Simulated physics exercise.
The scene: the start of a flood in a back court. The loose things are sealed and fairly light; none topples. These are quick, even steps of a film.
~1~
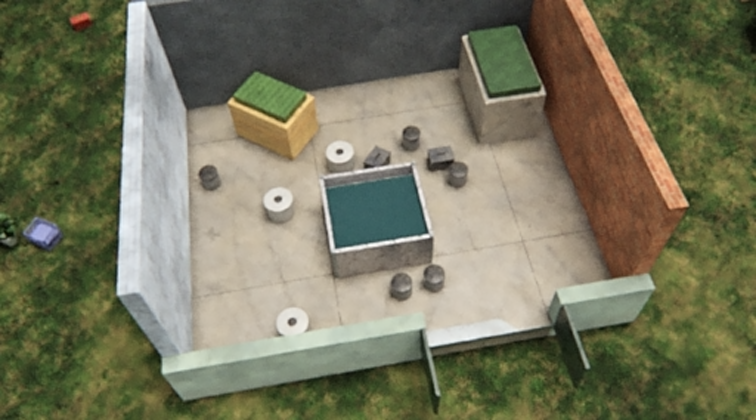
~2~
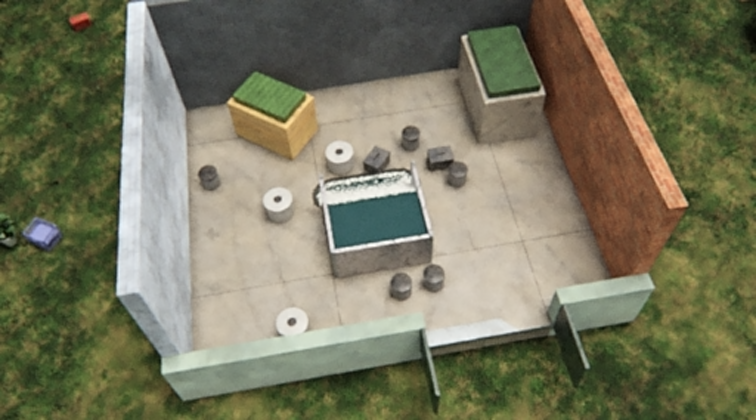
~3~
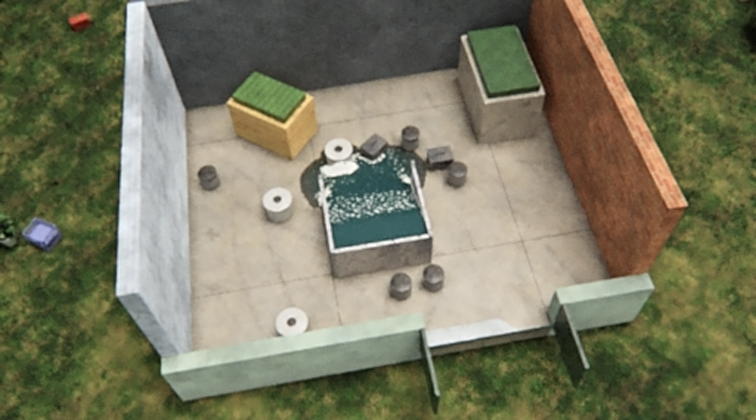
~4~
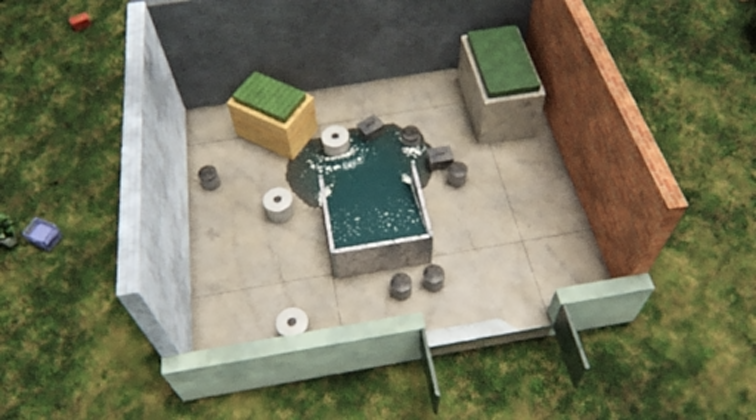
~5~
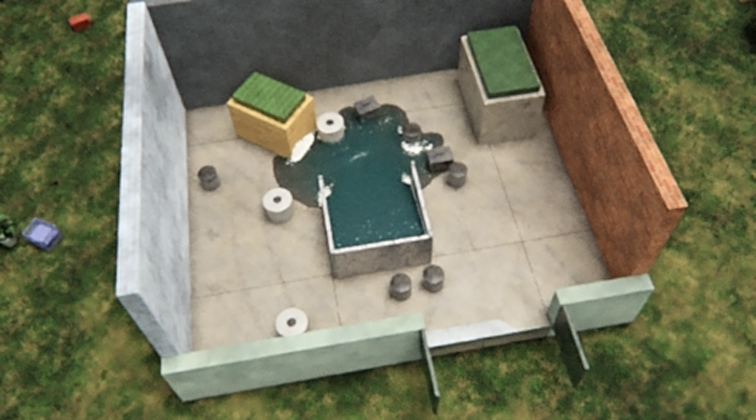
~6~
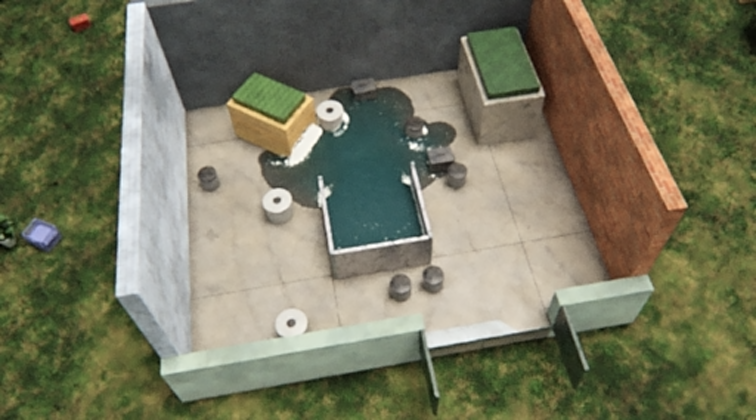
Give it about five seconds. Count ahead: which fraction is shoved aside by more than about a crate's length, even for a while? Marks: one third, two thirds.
Share: From one to two thirds.
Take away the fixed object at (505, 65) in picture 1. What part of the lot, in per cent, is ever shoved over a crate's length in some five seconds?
Near 40 in a hundred.
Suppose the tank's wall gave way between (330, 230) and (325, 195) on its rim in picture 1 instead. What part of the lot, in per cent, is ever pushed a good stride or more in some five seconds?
Some 30 per cent.
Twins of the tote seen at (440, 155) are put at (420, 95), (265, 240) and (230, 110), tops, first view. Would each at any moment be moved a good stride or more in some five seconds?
One after the other: Moved that far, not that far, yes.
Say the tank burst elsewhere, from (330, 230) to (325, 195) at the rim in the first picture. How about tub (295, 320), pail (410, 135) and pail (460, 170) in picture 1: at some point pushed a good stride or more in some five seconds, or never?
In that order: Moved that far, never so far, less than that.
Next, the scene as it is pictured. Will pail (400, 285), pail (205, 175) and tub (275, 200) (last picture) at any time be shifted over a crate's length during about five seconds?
In that order: Under that, never so far, never so far.
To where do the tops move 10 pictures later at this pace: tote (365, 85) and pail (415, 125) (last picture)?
Close to (387, 75) and (453, 72).
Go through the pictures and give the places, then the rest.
A tote at (377, 157) rests on the ground; a tub at (340, 152), on the bottom; 0 of 10 have shifted, in the first picture.
A tote at (377, 157), on the bottom; a tub at (340, 152), on the bottom; 0 of 10 have shifted, in the second picture.
A tote at (374, 144), on the bottom, close to its start; a tub at (339, 149), on the bottom, close to its start; 2 of 10 have shifted, in the third picture.
A tote at (370, 124), on the bottom, a stride from its start; a tub at (335, 136) rests on the ground, a stride from its start; 2 of 10 have shifted, in the fourth picture.
A tote at (367, 105) rests on the ground, a stride from its start; a tub at (330, 122) rests on the ground, a stride from its start; 3 of 10 have shifted, in the fifth picture.
A tote at (364, 85) rests on the ground, far from its start; a tub at (330, 110), on the bottom, a stride from its start; 3 of 10 have shifted, in the sixth picture.
A moment on, 3 of 10 are well off their spots; 2 afloat.
Next, 3 of 10 are well off their spots; 3 afloat.
Later, 3 of 10 are well off their spots; 4 afloat.
In the end, 5 of 10 are well off their spots, and 5 have been at some point; 2 afloat.
